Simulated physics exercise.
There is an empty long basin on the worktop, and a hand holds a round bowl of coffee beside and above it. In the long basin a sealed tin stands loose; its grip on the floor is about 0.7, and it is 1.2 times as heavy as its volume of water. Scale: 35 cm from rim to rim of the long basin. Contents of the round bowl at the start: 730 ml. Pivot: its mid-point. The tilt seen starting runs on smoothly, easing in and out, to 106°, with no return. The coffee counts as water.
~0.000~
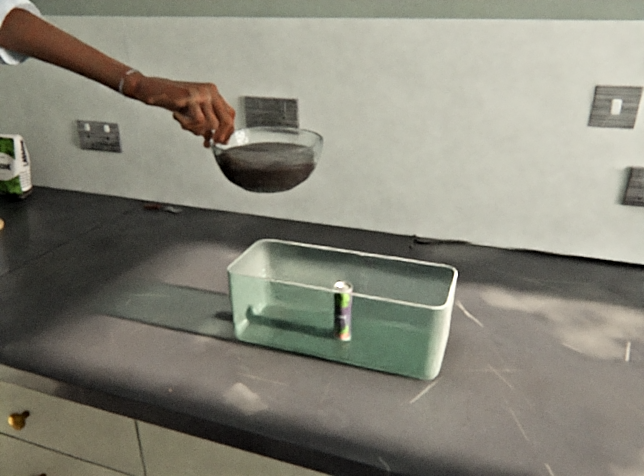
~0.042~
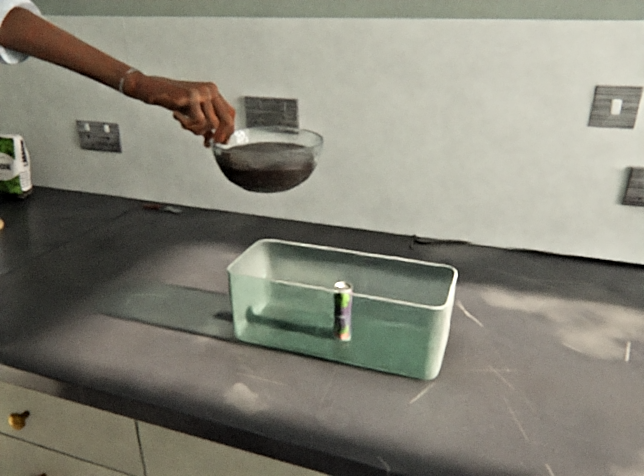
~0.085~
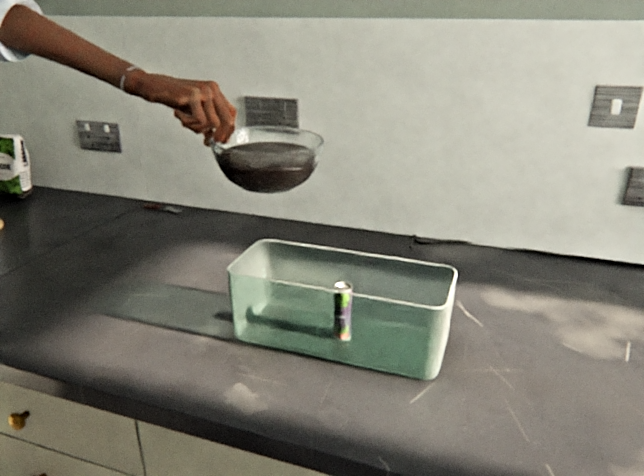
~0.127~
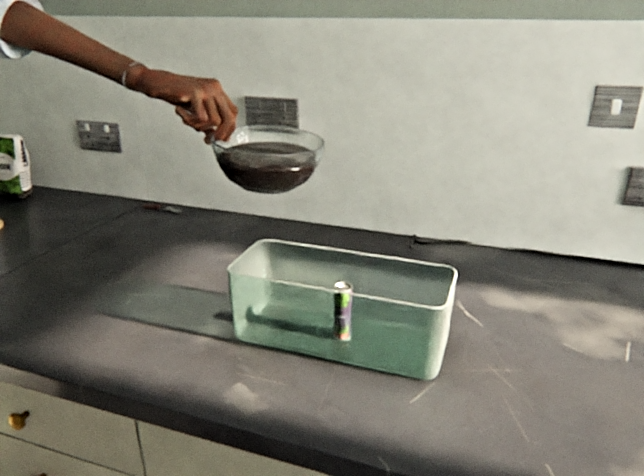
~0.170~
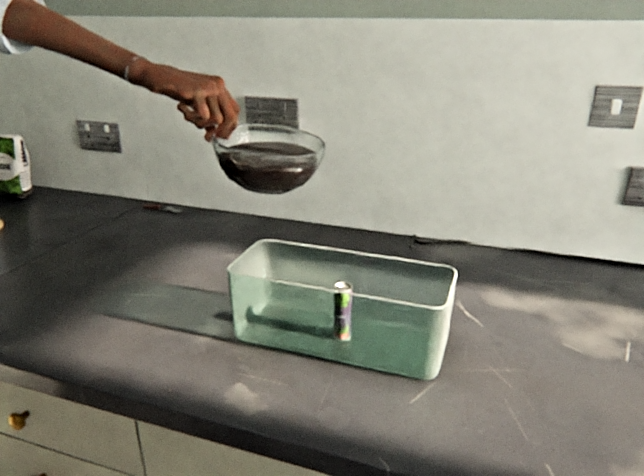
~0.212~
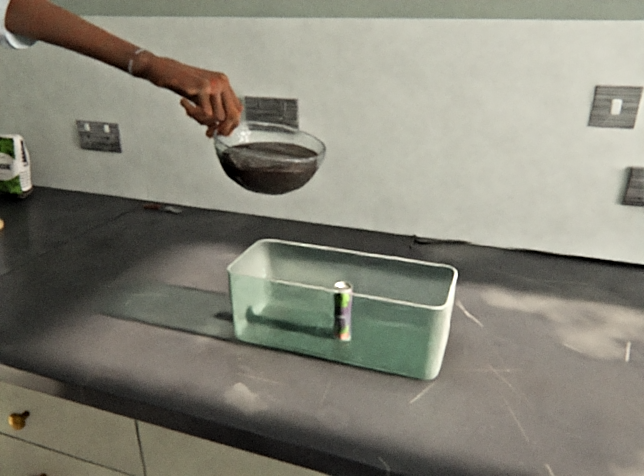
The clip shows a hand holding a clear round bowl of dark liquid above and beside a pale green long basin with a small tin, on a dark worktop; the hand then gradually tilts the bowl slightly to the right.
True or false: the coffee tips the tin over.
False.
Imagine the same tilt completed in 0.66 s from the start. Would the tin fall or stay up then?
It stays steady, then.
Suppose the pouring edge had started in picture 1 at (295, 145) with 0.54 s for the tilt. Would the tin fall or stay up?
Result: Tin tipped over.
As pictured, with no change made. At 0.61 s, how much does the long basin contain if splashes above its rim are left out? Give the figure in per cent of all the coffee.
Near 12 in a hundred.
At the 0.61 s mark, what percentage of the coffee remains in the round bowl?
Some 44 per cent.
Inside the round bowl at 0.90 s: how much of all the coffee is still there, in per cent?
Close to 1 percent of the total.
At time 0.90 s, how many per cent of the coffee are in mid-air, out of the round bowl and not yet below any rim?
Some 8 % is up in the air.
After 0.61 s the tilt is 67° and 45 per cent is still to pour; the tin stands where it began.
After 0.90 s the tilt is 102° and 1 per cent is still to pour; the tin stands where it began.
After 1.21 s the tilt is 106° and 0 per cent is still to pour; the tin stands where it began.
After 1.54 s the tilt is 106° and 0 per cent is still to pour; the tin stands where it began.
In the end the tin stands where it began.
